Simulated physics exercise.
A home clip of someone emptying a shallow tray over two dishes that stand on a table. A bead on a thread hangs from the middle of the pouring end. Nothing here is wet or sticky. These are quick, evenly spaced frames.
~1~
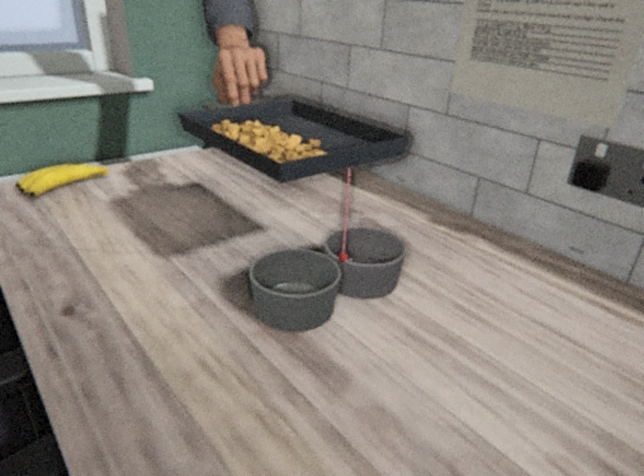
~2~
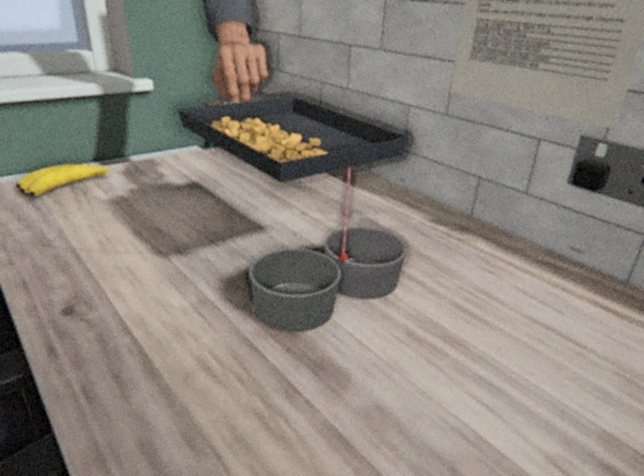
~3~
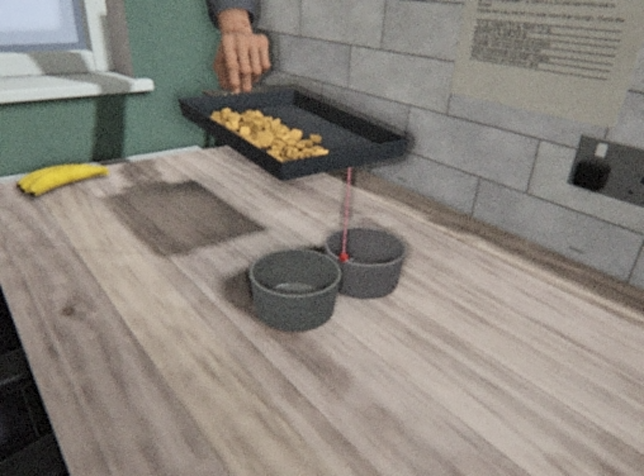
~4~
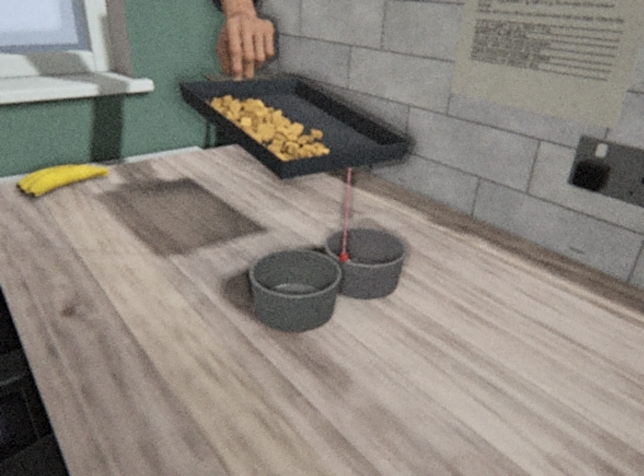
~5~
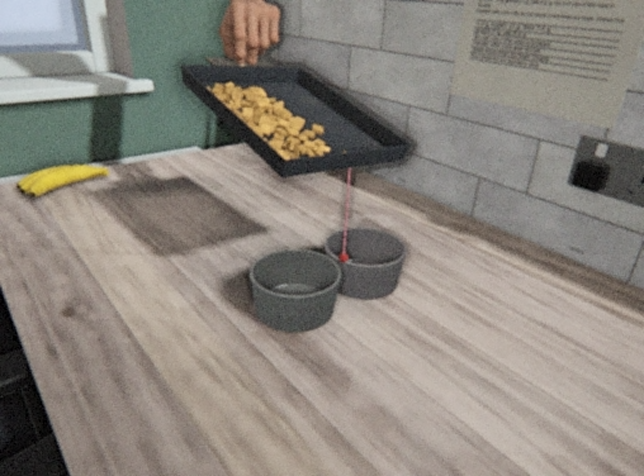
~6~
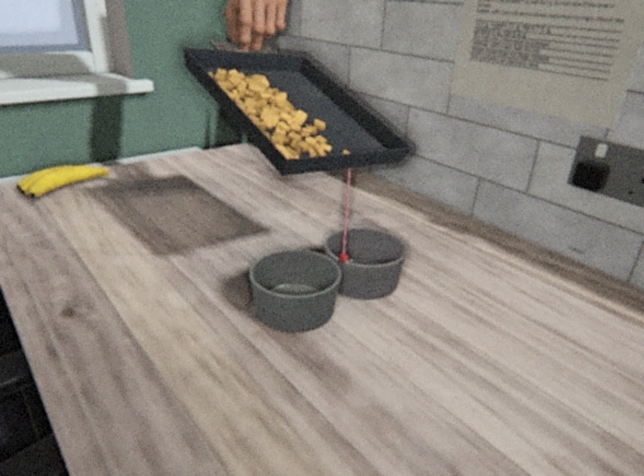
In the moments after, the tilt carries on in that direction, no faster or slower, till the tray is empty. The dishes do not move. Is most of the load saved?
Together they catch under half.
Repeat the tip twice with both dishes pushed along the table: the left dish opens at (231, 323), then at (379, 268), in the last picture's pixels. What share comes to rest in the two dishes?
The first gives 0 %, the second 80 %.
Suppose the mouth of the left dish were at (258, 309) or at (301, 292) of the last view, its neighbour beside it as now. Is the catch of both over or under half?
In turn: Under half; more than half.
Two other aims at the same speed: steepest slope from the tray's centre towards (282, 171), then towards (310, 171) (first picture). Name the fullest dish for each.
In turn: The left dish; the left dish.
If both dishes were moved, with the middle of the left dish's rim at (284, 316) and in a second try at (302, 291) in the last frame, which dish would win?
The first try: The right dish. The second: The right one.
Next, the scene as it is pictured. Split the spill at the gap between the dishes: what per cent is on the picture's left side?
Near 0 %.
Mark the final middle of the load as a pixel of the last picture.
Near (404, 309).
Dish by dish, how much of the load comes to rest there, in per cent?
The left dish has 0 per cent, the right dish has 20.
Shortly afterwards, tray tipped steeply; the whole lot on the tray.
Next, tray tipped past a quarter turn; near two thirds on the tray; a little in the right dish; a little outside both; a little in the air.
Some moments later, tray tipped past a quarter turn; near a quarter in the right dish; the bulk outside both.
In the end, tray tipped past a quarter turn; none at all in the left dish; near a quarter in the right dish; the bulk outside both.
